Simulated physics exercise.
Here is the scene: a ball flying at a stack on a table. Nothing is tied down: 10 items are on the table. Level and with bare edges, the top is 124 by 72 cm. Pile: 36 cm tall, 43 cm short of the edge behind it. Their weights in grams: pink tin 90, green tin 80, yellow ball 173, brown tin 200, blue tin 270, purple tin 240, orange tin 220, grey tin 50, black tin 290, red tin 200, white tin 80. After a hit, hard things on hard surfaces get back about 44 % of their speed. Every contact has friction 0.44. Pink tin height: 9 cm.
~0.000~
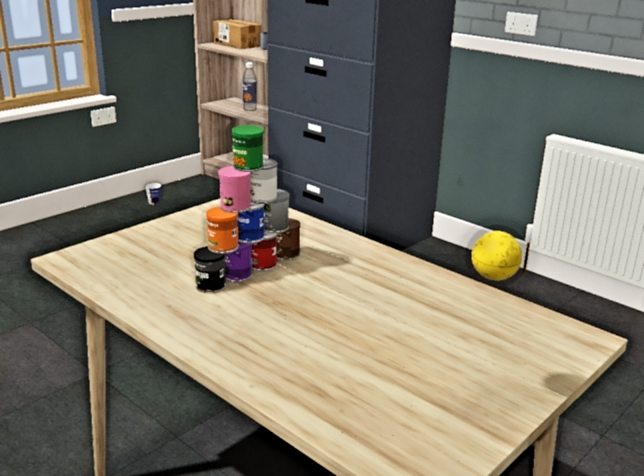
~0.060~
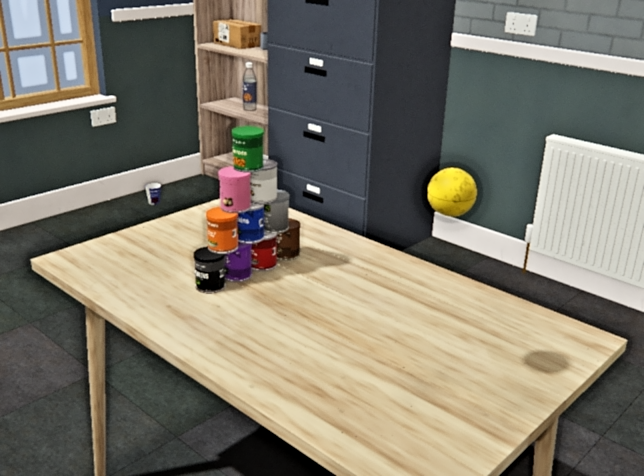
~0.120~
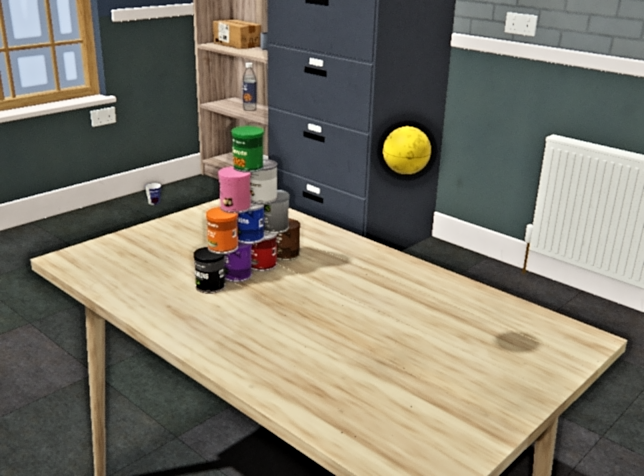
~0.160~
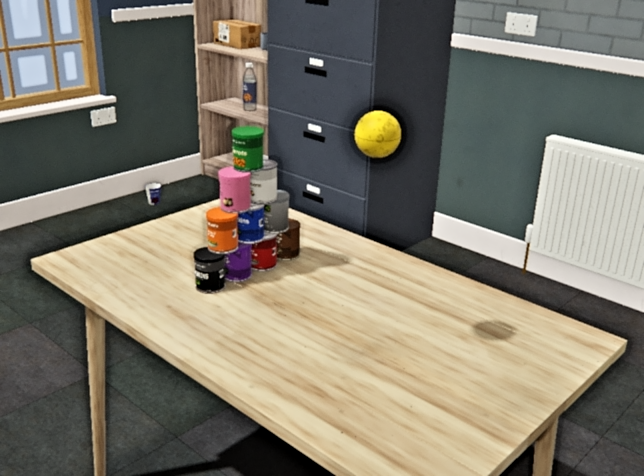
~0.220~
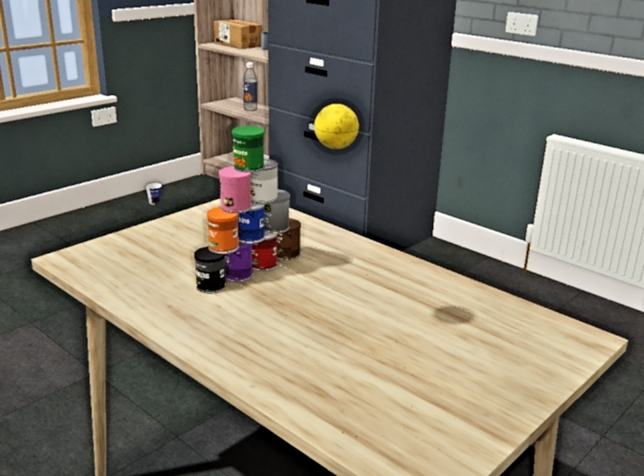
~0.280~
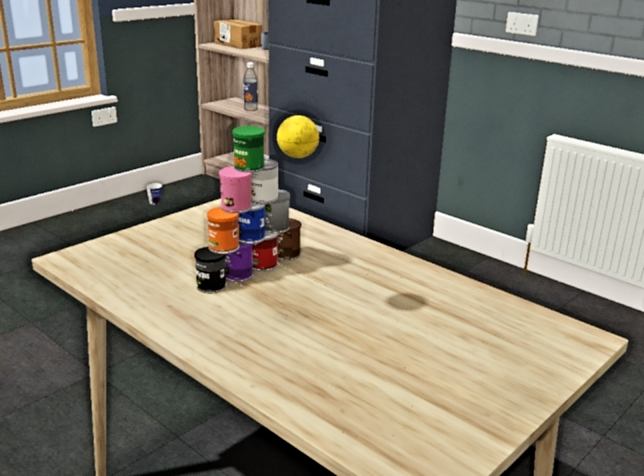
Yellow ball rising from the right, arcing leftward above a wooden table toward a motionless stack of colourful tins, then dipping slightly.
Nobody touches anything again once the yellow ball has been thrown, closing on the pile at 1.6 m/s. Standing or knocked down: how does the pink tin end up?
It is going to lose its upright stance.
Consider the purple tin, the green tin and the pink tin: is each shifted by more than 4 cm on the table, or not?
In short, the purple tin stays close to home, the green tin leaves its position, the pink tin leaves its position.
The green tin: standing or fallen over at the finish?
Well, the green tin tumbles down.
Around 0.58 s, yellow ball near (183, 205); pink tin at 42° to upright near (225, 189); green tin at 8° to upright.
Around 0.98 s, yellow ball near (98, 344); pink tin upside down near (213, 217); green tin on its side.
Around 1.28 s, pink tin on its side near (227, 213); green tin upside down.
Finally (2.8 s), on their side or leaning hard on the table, pink tin and green tin; the other 8 still in place (within 4 cm). Final places as that camera would see them, pink tin near (236, 214).
